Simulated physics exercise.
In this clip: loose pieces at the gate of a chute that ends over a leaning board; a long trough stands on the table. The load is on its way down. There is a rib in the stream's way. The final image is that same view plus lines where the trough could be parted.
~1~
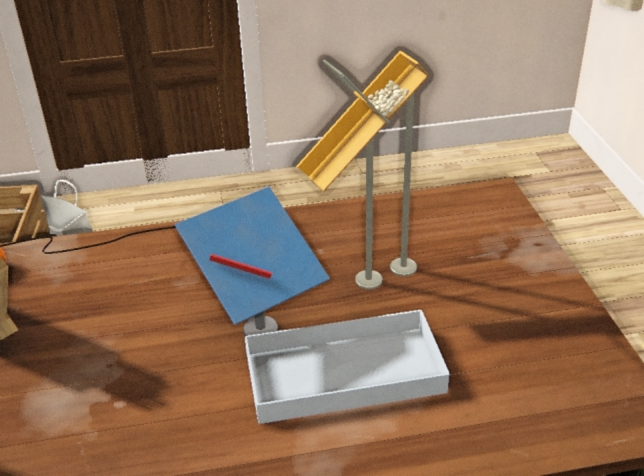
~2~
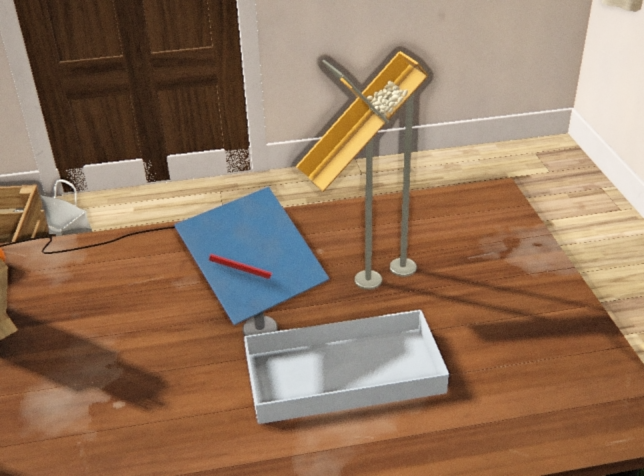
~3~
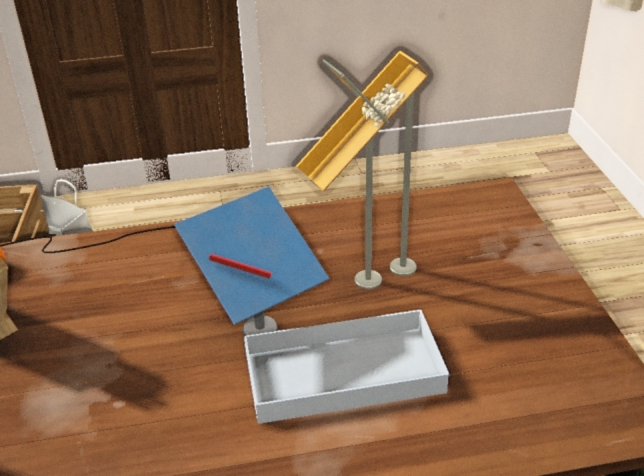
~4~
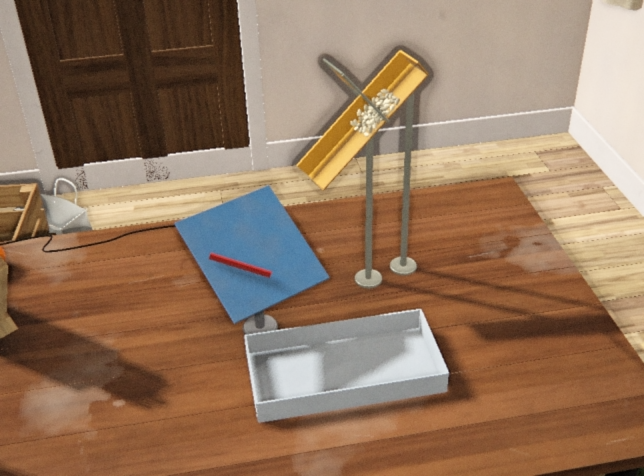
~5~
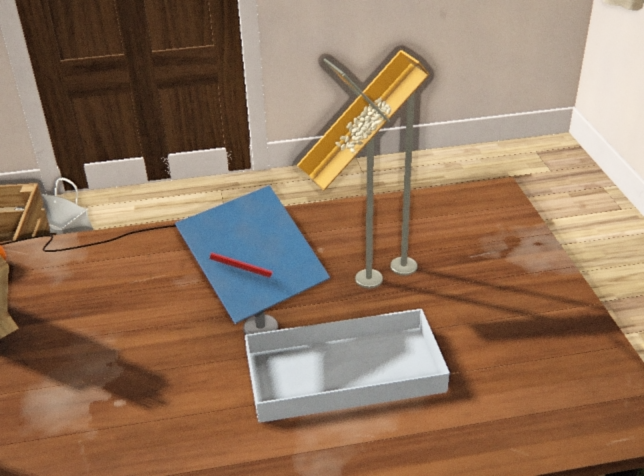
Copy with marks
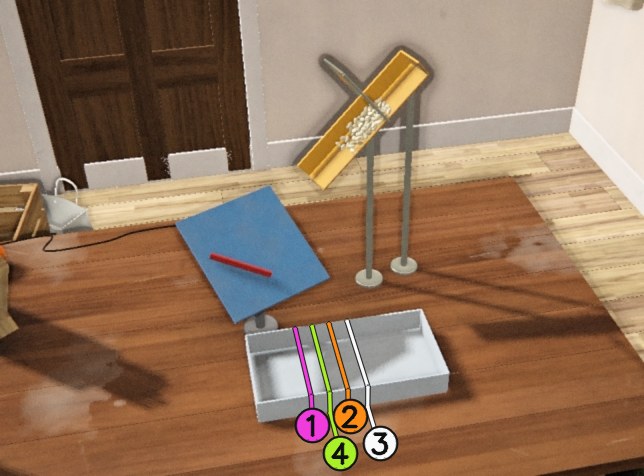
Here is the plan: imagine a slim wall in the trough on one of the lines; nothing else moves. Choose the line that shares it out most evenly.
Go for 4.
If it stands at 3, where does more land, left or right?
The left side.
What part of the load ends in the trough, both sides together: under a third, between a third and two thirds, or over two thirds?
Over two thirds.
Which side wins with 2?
The left side.
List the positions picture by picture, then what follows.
The first picture shows load behind the gate at (387, 101), white beans; lip of the chute at (316, 184), sloping fairly steeply.
The second picture shows middle of the board at (253, 251), tilted fairly steeply; middle of its low edge at (284, 301); of its high edge at (223, 204).
The third picture shows front corners of the trough at (257, 404) and (448, 374), empty; front of the load at (377, 125).
The fourth picture shows middle of the load at (377, 111); its front at (357, 129), about a quarter of the way to the lip; rib from (210, 254) to (272, 273).
The fifth picture shows middle of the load at (368, 122); its front at (338, 144), about half of the way to the lip.
On the marked copy, line 1 crosses the front rim at (310, 395); line 2 crosses the front rim at (347, 389); line 3 crosses the front rim at (367, 386); line 4 crosses the front rim at (329, 392).
For line 1, of what is caught, about a quarter on the left of the divider, most on the right.
For line 2, of what is caught, nearly all on the left of the divider, a small part on the right.
For line 3, of what is caught, nearly all on the left of the divider, a stray few on the right.
For line 4, of what is caught, about two thirds on the left of the divider, about a third on the right.
